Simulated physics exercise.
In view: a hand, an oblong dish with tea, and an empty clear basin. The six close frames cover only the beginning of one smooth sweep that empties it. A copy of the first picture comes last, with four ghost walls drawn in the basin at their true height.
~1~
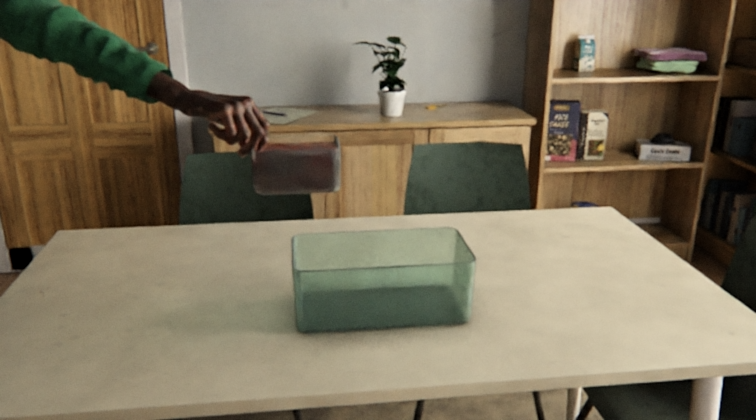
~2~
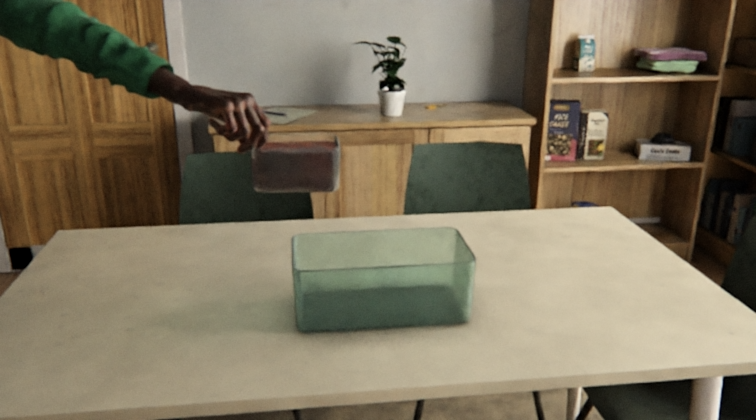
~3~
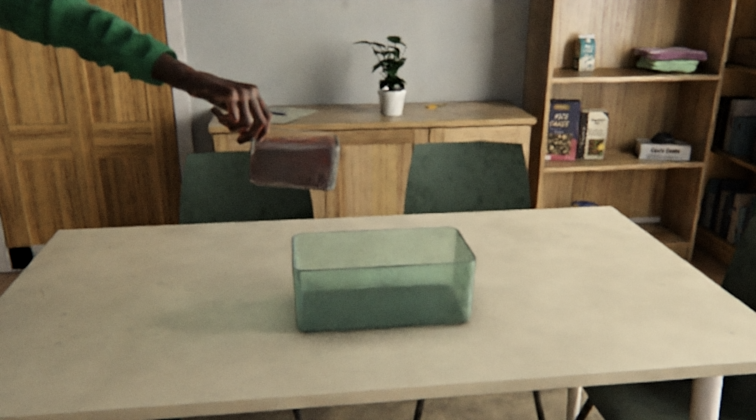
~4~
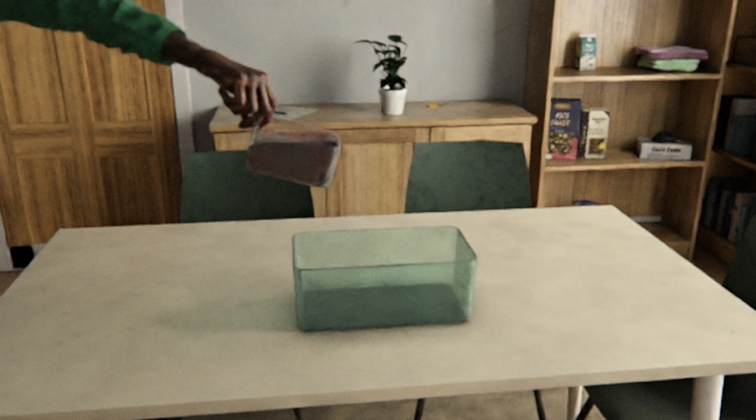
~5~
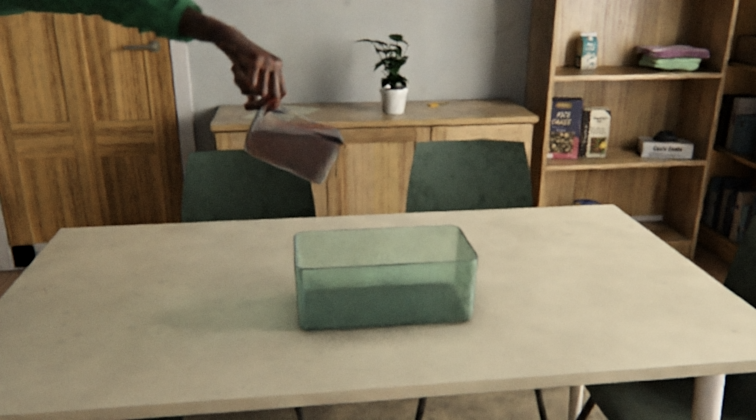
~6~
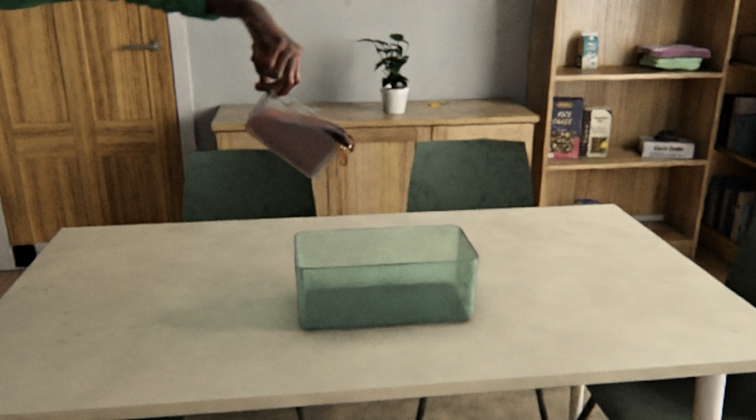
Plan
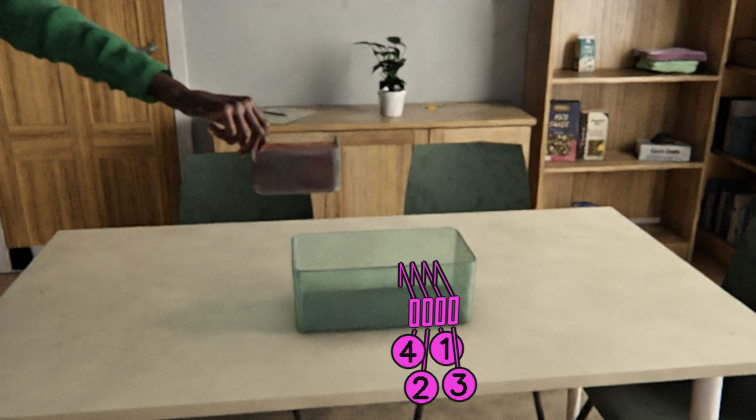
In the video, a hand holds a small oblong dish of dark liquid above a clear, greenish basin on a table, then gradually tilts it to the right until some liquid slips over the lip.
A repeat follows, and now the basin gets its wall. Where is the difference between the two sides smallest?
The answer is position 2.
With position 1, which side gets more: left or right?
The left one.
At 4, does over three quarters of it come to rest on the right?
No, it does not.
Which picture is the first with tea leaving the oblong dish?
Picture 4.
On the marked copy, 1 at (440, 328); 2 at (427, 329); 3 at (453, 327); 4 at (414, 330).
With 1, about 66 % ends left of the wall and 28 % right of it; 5 % is lost outside.
With 2, about 44 % ends left of the wall and 46 % right of it; 10 % is lost outside.
With 3, about 84 % ends left of the wall and 7 % right of it; 9 % is lost outside.
With 4, about 33 % ends left of the wall and 56 % right of it; 11 % is lost outside.
